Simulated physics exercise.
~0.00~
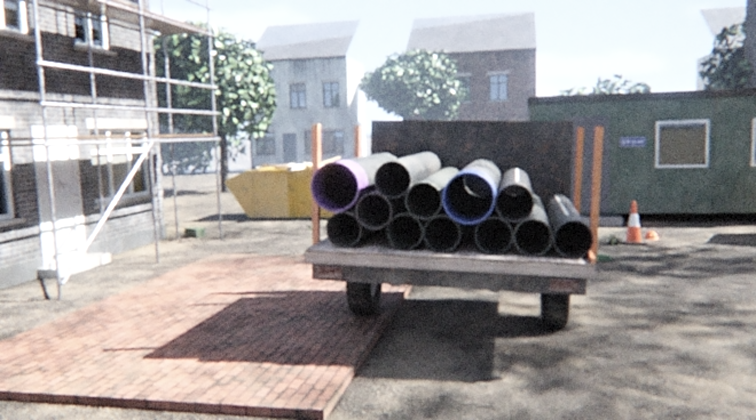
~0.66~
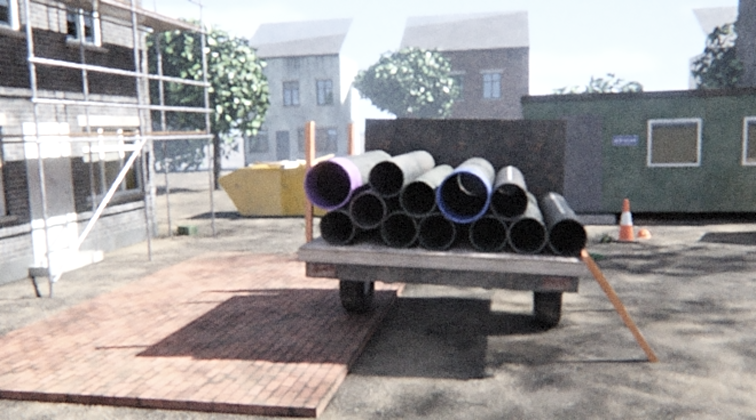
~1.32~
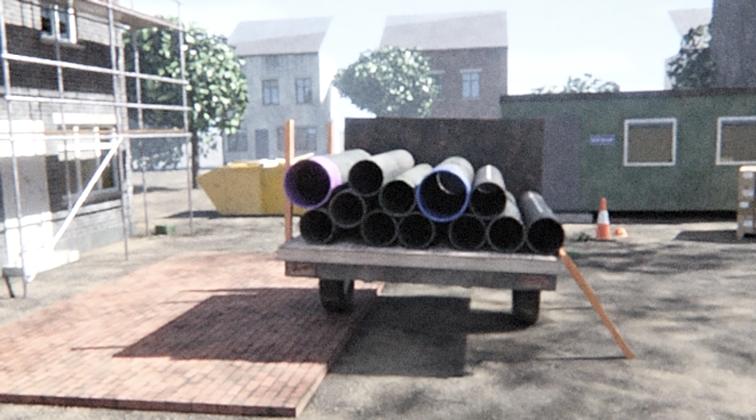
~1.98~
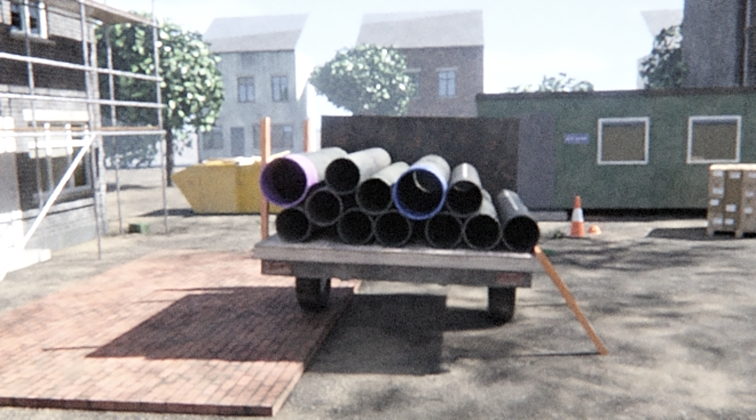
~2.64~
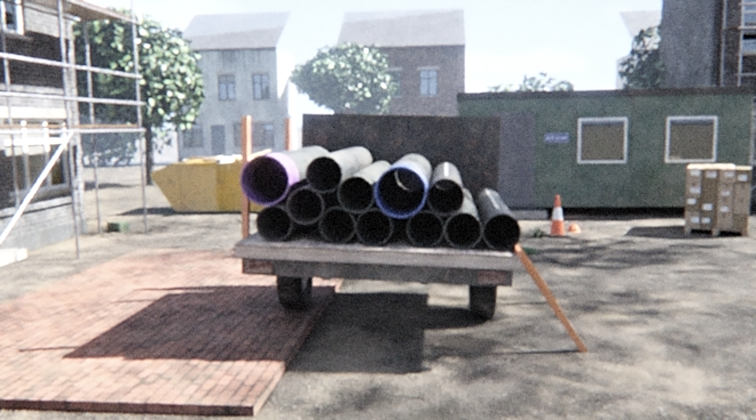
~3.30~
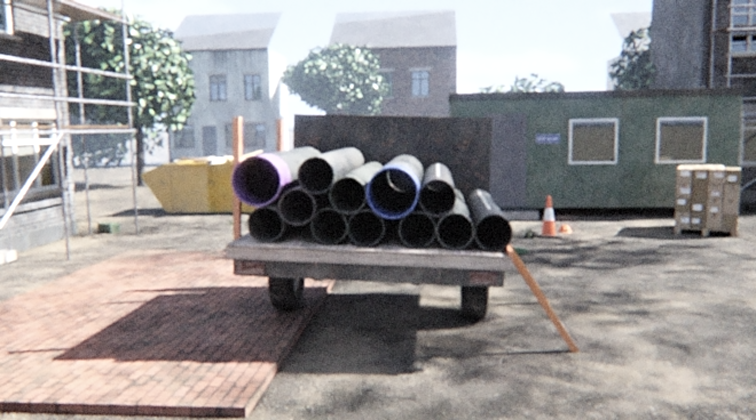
Orange post on the right of a parked trailer swinging down to lean outward, while the stacked dark pipes all stay aboard.
